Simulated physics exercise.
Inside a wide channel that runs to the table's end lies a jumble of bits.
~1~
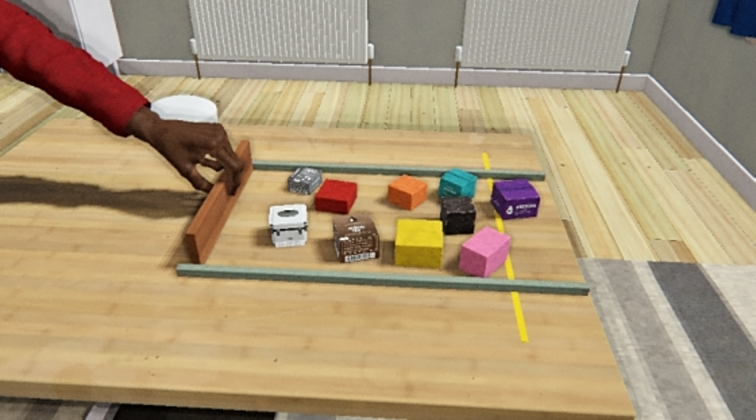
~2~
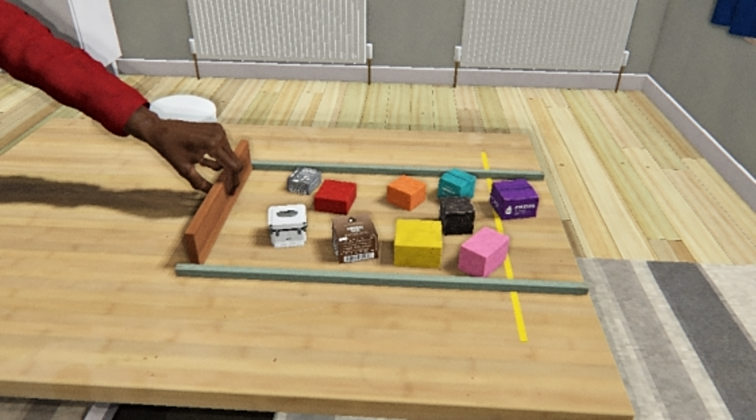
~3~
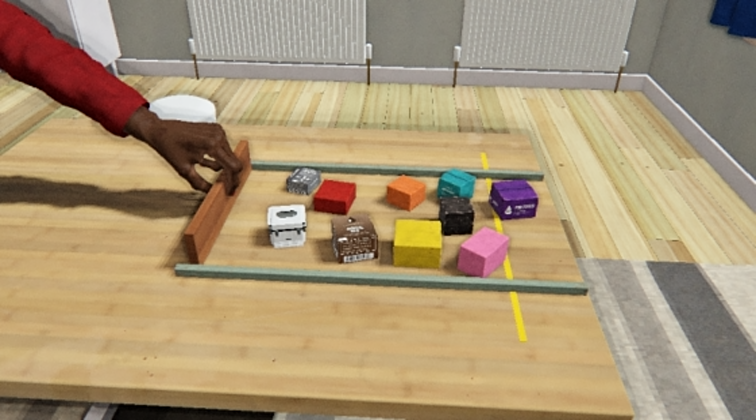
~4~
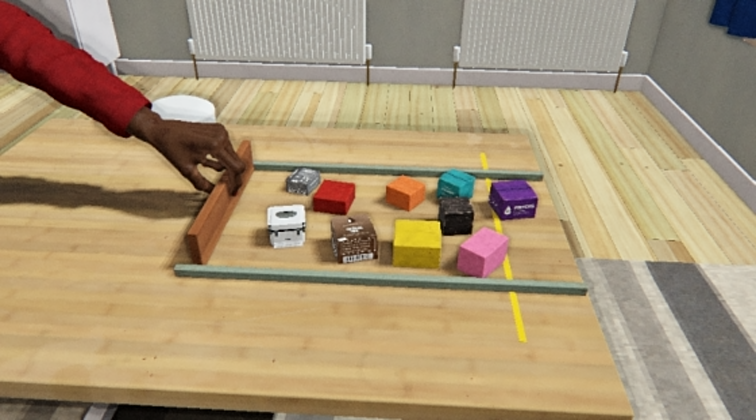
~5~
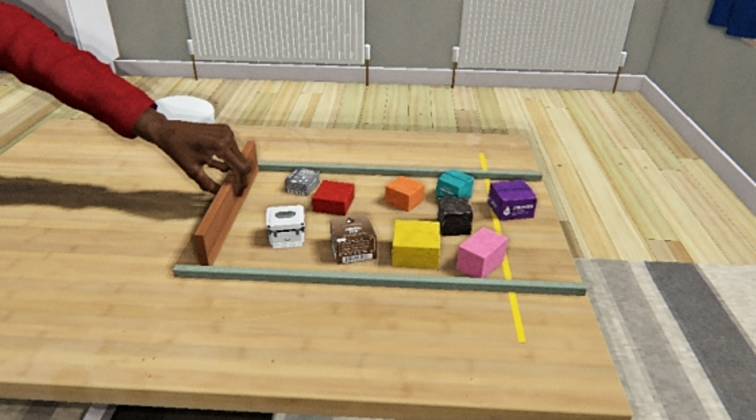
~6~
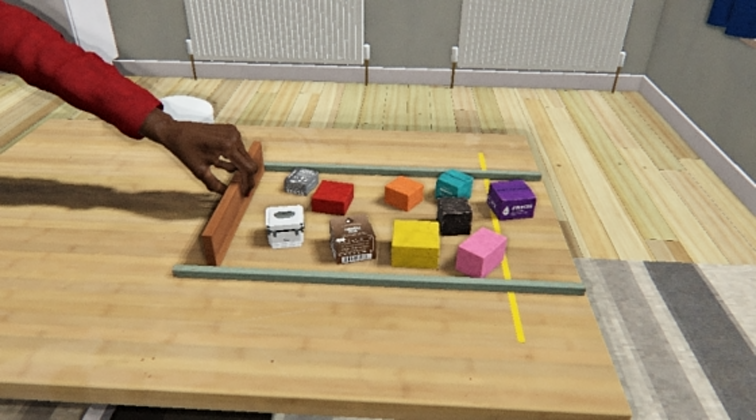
Hand in a red sleeve sliding a wooden board slightly right between two rails, toward small colourful boxes that stay still.
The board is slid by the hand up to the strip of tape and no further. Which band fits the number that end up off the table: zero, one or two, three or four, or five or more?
The band is three or four.
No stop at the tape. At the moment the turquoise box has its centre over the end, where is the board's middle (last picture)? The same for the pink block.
About (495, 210), and about (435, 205) for the other.
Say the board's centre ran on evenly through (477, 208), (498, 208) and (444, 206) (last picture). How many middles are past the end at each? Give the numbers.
2, 4 and 1.
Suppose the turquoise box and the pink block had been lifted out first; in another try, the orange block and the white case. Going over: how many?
Well, the first time you'd get 2, and the next time 1.
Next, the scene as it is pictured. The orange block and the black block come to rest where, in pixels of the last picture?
You'll find the first one at (530, 190) and the second at (540, 221).
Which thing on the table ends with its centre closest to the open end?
The brown box ends nearest.
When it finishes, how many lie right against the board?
Contact count: 3.
A little later, none off yet; purple box at rest near (511, 200); pink block at rest near (481, 254); turquoise box at rest near (454, 188).
Next, none off yet; purple box at rest near (511, 200); pink block shifted about its own width near (552, 261); turquoise box shifted about its own width near (481, 183).
When it is over, the number that fall off is three or four; down, yellow block, turquoise box, pink block and purple box.
